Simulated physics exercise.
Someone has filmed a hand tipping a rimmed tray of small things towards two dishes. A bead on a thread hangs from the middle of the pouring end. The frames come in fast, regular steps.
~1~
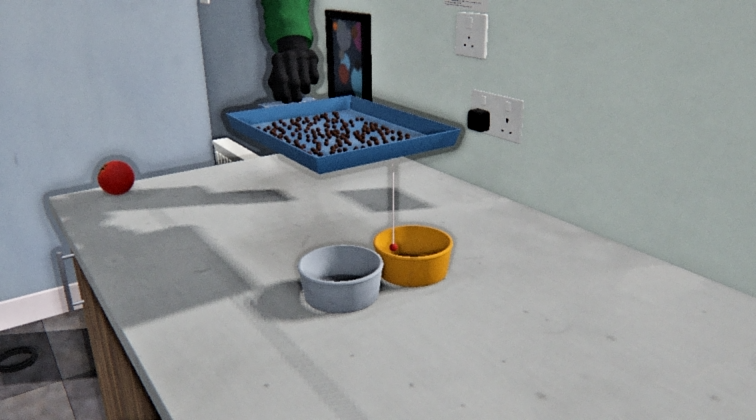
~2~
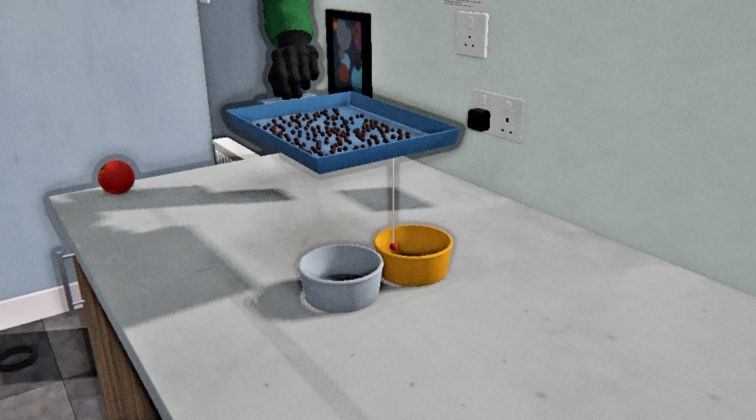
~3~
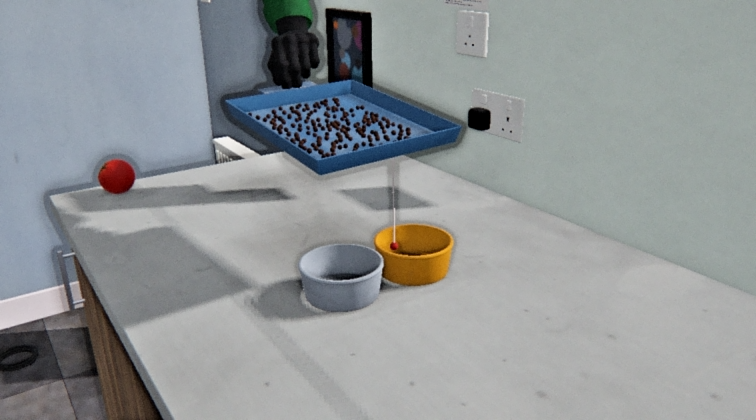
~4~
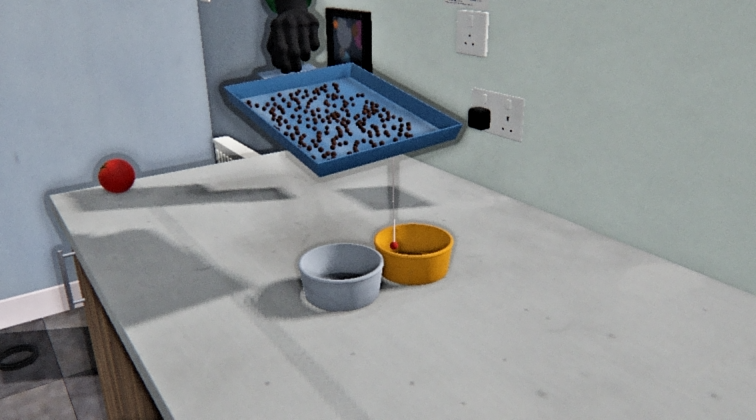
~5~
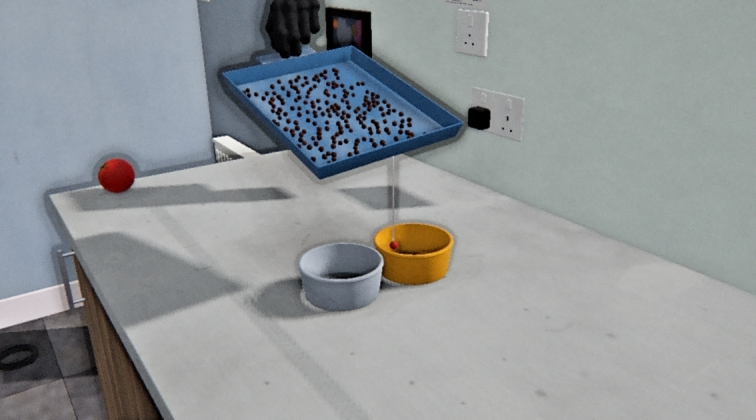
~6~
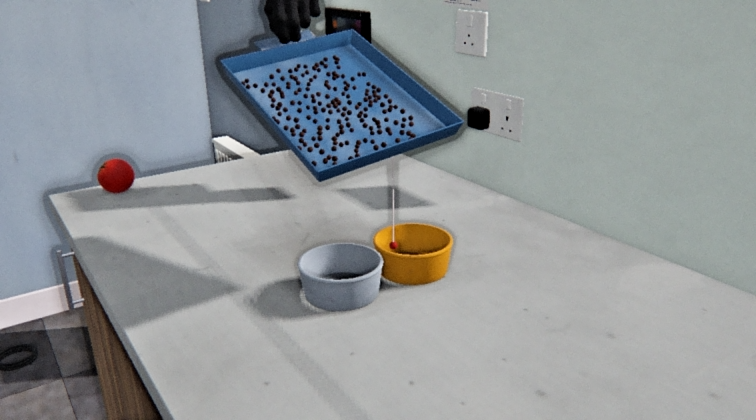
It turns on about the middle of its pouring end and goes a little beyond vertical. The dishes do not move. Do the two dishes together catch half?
The two hold less than half of the load.
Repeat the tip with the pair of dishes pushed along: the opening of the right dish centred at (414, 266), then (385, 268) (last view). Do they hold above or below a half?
In turn: Above a half; more than half.
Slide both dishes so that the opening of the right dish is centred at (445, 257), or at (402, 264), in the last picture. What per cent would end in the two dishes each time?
Near 70 % and 90 %.
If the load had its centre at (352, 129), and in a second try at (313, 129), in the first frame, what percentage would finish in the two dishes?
First some 20, then 20 per cent.
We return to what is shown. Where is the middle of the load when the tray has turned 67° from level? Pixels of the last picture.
At about (344, 173).
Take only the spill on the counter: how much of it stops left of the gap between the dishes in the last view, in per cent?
Roughly 70 in a hundred.
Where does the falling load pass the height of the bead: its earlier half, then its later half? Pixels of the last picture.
At about (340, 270), then at (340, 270).
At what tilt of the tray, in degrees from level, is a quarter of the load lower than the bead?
At some 80 degrees.
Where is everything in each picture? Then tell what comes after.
In the first frame, corners of the pouring end at (319, 156) and (455, 129), level; middle of the load at (337, 136), allspice berries; left dish at (363, 292); right dish at (437, 267); bead on its thread at (393, 247).
In the second frame, corners of the pouring end at (319, 156) and (455, 128), level; middle of the load at (337, 134).
In the third frame, corners of the pouring end at (319, 158) and (456, 126), tipped barely, lowest at the left corner; middle of the load at (338, 128).
In the fourth frame, corners of the pouring end at (320, 160) and (457, 123), tipped a little, lowest at the left corner; middle of the load at (338, 121).
In the fifth frame, corners of the pouring end at (320, 164) and (457, 122), tipped clearly, lowest at the left corner; middle of the load at (338, 114).
In the sixth frame, corners of the pouring end at (320, 167) and (458, 120), tipped clearly, lowest at the left corner; middle of the load at (338, 111), all on the move; left dish at (363, 290); right dish at (437, 265).
Soon after the last picture, tray tipped steeply; most on the tray; a stray few outside both; about a quarter in the air.
A little later, tray tipped past a quarter turn; a small part on the tray; a small part in the left dish; about half outside both; about a third in the air.
Later still, tray tipped past a quarter turn; about a quarter in the left dish; most outside both.
At rest, tray tipped past a quarter turn; about a quarter in the left dish; none in the right dish; most outside both.
